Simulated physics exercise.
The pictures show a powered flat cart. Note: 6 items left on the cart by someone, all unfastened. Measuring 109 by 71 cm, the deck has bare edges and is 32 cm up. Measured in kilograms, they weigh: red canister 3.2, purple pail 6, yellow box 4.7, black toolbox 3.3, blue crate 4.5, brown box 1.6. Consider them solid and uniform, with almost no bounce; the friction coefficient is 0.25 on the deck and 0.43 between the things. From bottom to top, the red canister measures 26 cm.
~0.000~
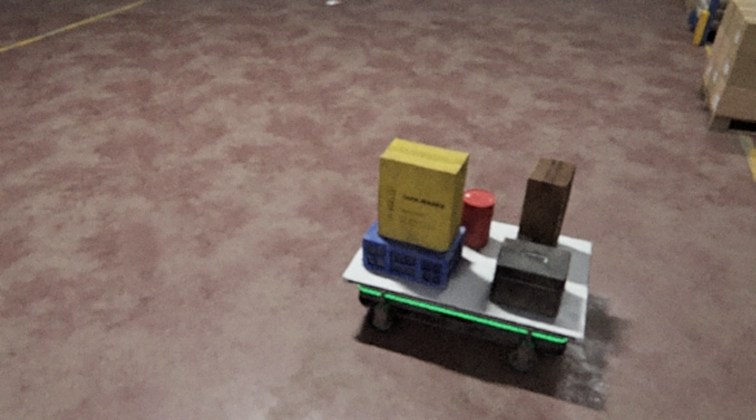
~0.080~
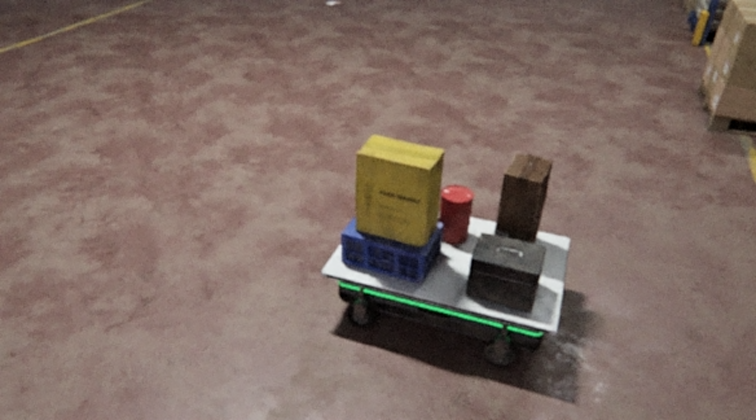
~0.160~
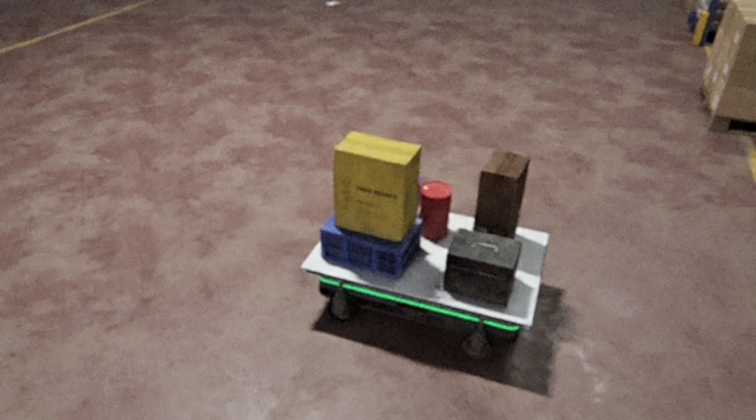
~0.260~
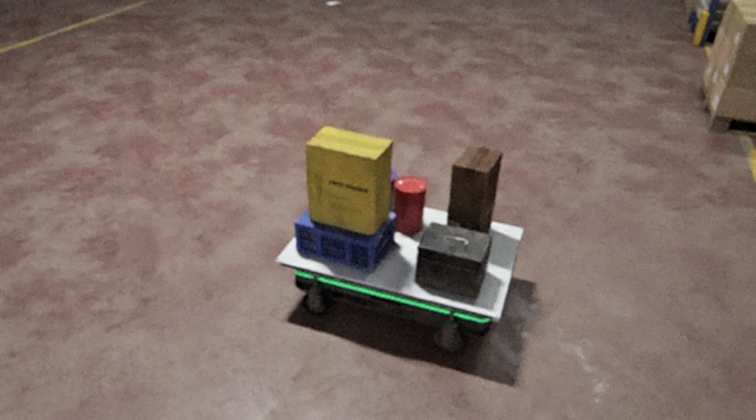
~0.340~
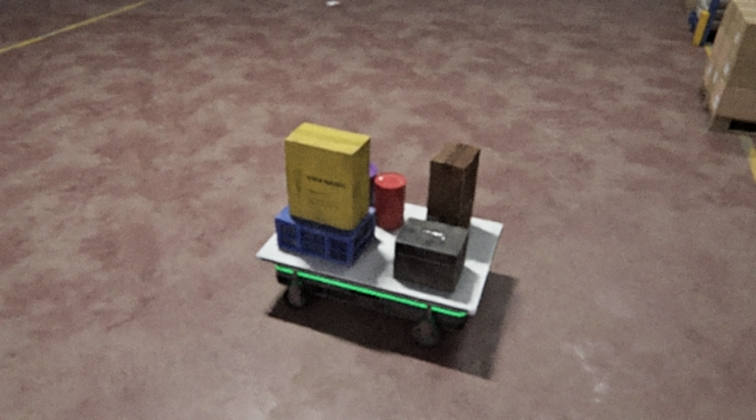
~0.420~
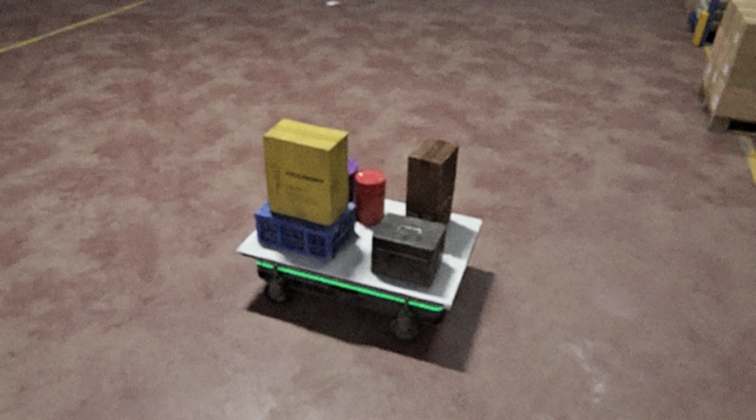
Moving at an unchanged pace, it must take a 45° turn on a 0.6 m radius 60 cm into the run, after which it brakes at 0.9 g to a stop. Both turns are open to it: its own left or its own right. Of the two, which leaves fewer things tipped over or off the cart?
Right.
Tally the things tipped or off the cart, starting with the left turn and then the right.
Turning left 5, turning right 3.
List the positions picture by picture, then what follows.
In the first picture, cart 0 cm along; red canister (476, 219).
In the second picture, cart 11 cm along; blue crate (392, 242); brown box (522, 207).
In the third picture, cart 22 cm along; yellow box (377, 187); black toolbox (482, 265).
In the fourth picture, cart 36 cm along; blue crate (346, 232); brown box (473, 198).
In the fifth picture, cart 48 cm along; yellow box (328, 177); black toolbox (431, 253).
In the sixth picture, cart 59 cm along; red canister (370, 197).
Turning left. Around 0.92 s, cart 129 cm along, turned 44°; red canister and purple pail now off the cart; blue crate shifted 41 cm; yellow box shifted 44 cm.
Around 1.42 s, cart 148 cm along, turned 45°, stopped; brown box now off the cart; yellow box shifted 52 cm; blue crate shifted 48 cm.
Finally (2.4 s), off the cart, red canister, purple pail, yellow box, blue crate and brown box; not toppled but over 10 cm from the start, black toolbox. In the last view, red canister near (61, 280), purple pail near (107, 250).
Turning right instead, purple pail, yellow box and blue crate tipped over or off the cart, 3 of 6 in all.
